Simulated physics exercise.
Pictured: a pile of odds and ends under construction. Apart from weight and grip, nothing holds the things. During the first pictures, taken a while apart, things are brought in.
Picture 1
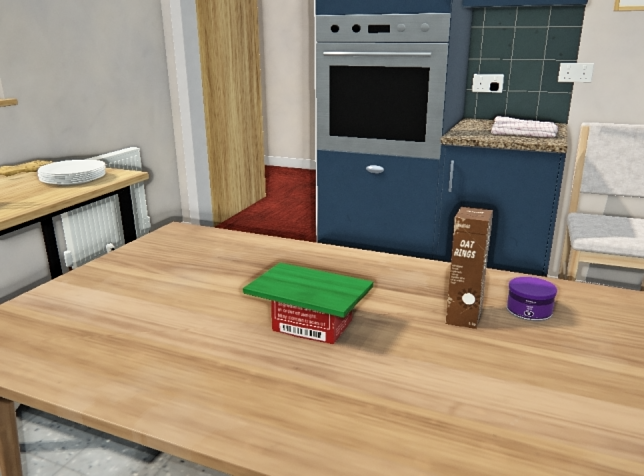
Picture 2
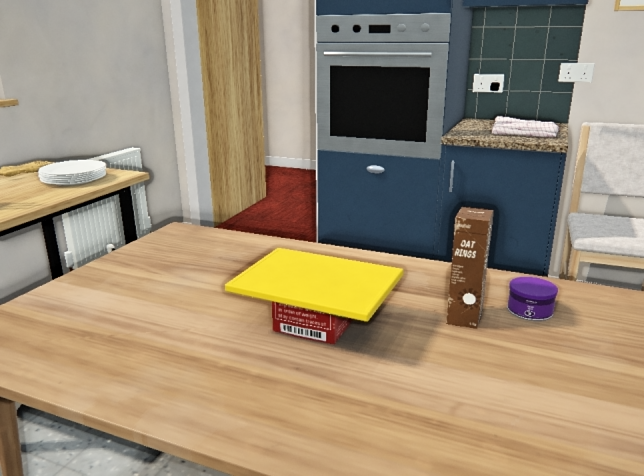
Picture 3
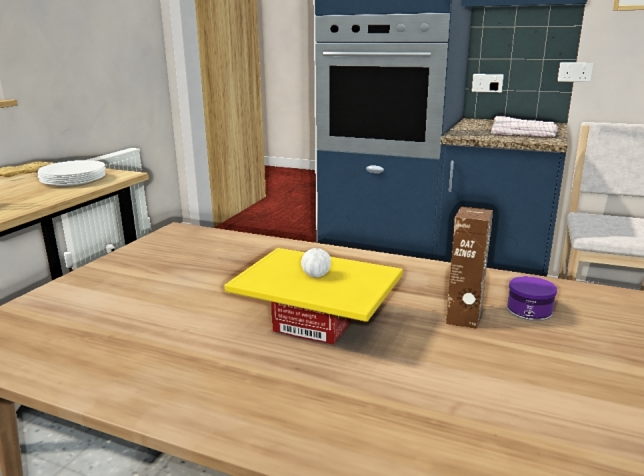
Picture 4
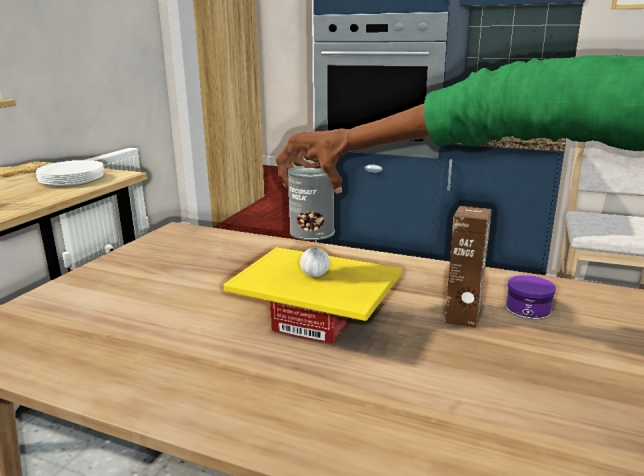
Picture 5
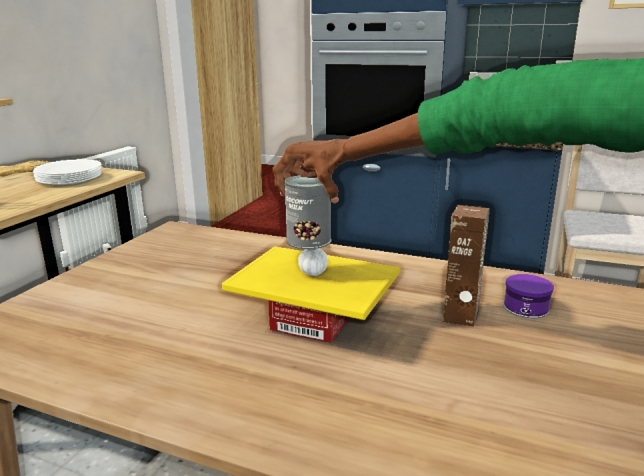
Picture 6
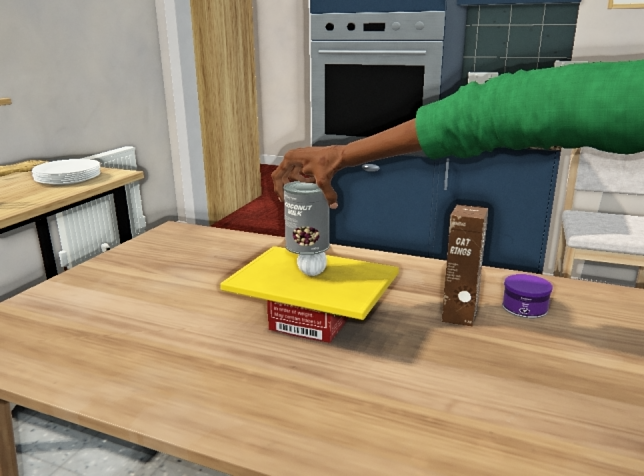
A yellow board lies across a small red box on a wooden table, seen from slightly above in a kitchen with a blue-fronted oven behind. A brown carton and a purple tub stand to the right; the board first appears after a green one, then a white onion is on it. A green-sleeved arm reaches from the right, lowers a grey tin onto the onion and keeps holding it, as the view shifts very slightly.
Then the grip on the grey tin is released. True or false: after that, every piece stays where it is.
False.
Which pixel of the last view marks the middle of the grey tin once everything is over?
The object ends up somewhere around (200, 277).
Then, 0.60 s after the last picture, grey tin now fallen; yellow tray tipped 17° from how it was; green board tipped 17° from how it was.
Then, 0.80 s after the last picture, yellow tray tipped 47° from how it was; green board tipped 47° from how it was; red box tipped 47° from how it was.
Then, 0.90 s after the last picture, yellow tray tipped 61° from how it was; green board tipped 62° from how it was; red box tipped 62° from how it was.
Then, 1.30 s after the last picture, white onion now fallen; yellow tray tipped 34° from how it was; green board tipped 34° from how it was.
At rest, fallen, white onion and grey tin; tipped over in the pile, green board, red box and yellow tray; the other 2 in place. Seen from the same camera at the end, grey tin near (200, 277). The pile gives way.
